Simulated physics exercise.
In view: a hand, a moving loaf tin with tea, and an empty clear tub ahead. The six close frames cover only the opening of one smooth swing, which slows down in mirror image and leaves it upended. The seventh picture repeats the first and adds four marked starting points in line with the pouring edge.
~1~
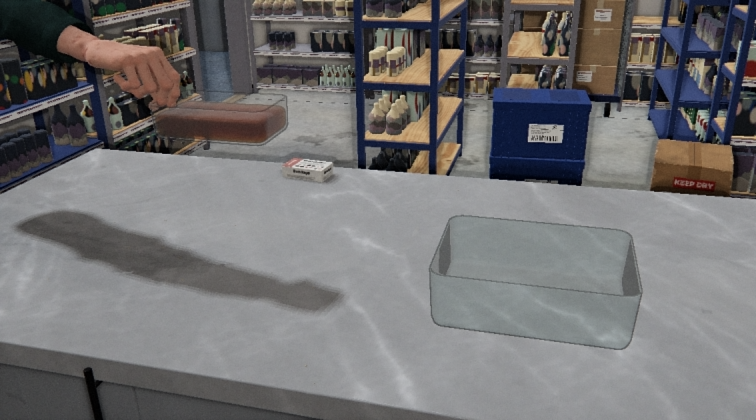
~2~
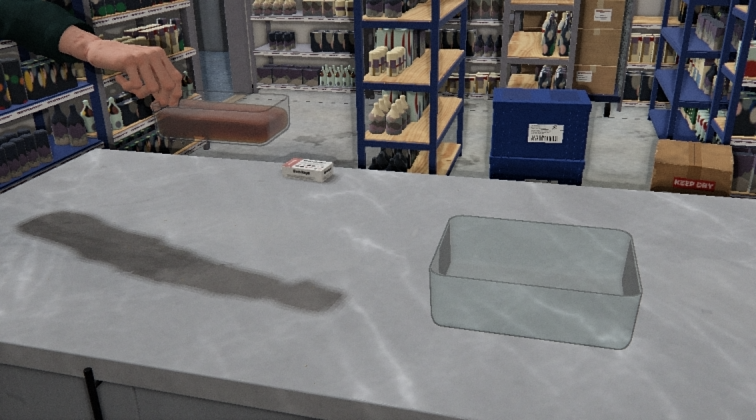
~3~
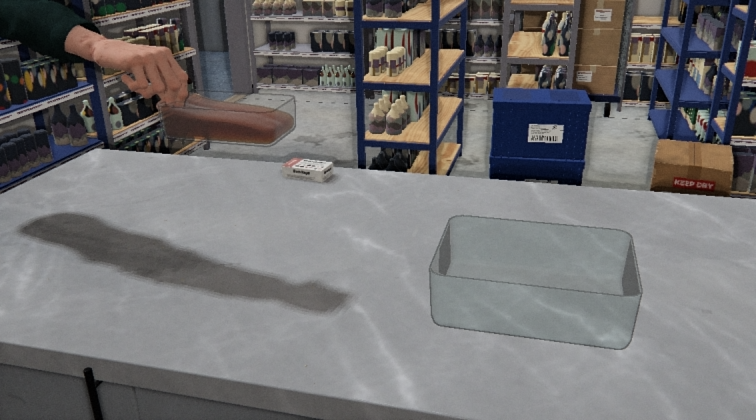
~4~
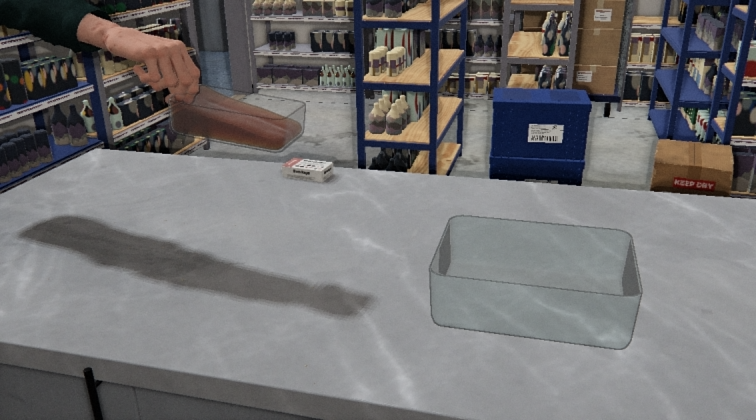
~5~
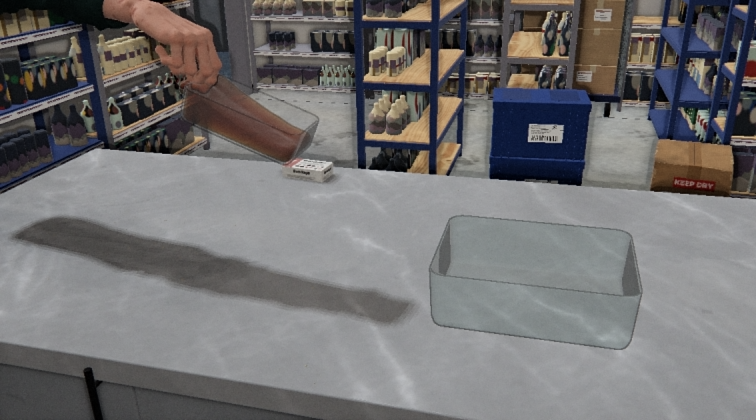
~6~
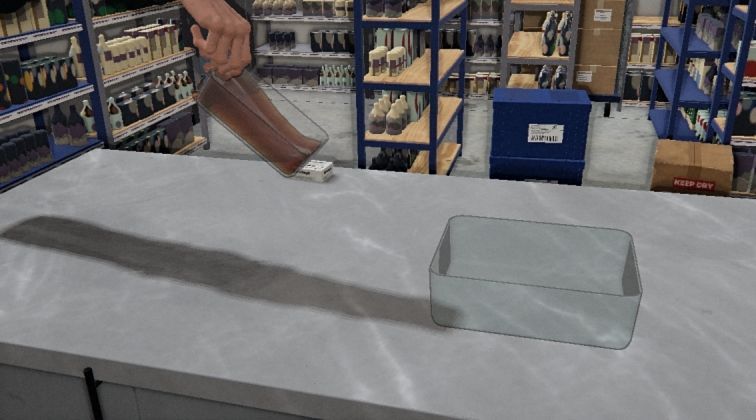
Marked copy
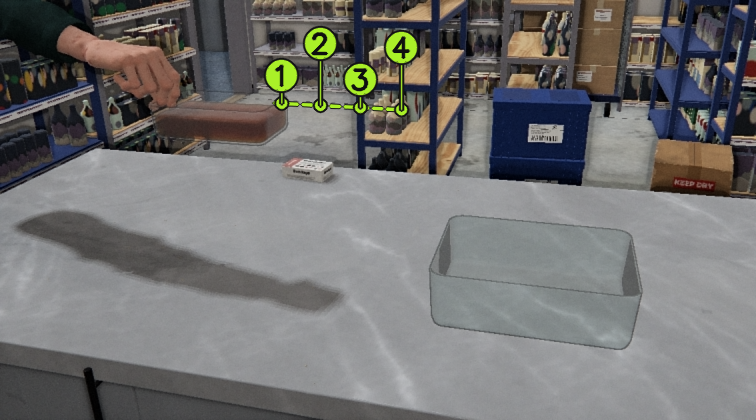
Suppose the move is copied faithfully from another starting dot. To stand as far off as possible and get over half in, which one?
Take 3.
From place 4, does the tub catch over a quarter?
Yes, clearly.
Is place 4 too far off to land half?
No.
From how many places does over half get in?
Two of them.
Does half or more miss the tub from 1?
Yes.
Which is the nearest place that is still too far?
Place 2.
On the marked copy, 1 at (281, 103); 2 at (320, 105); 3 at (360, 107); 4 at (401, 109).
If 1 is chosen, about 0 % lands in the tub, 99 % falls short.
If 2 is chosen, about 16 % lands in the tub, 82 % falls short and 3 % goes beside or beyond.
If 3 is chosen, about 75 % lands in the tub, 16 % falls short and 9 % goes beside or beyond.
If 4 is chosen, about 82 % lands in the tub, 4 % falls short and 14 % goes beside or beyond.
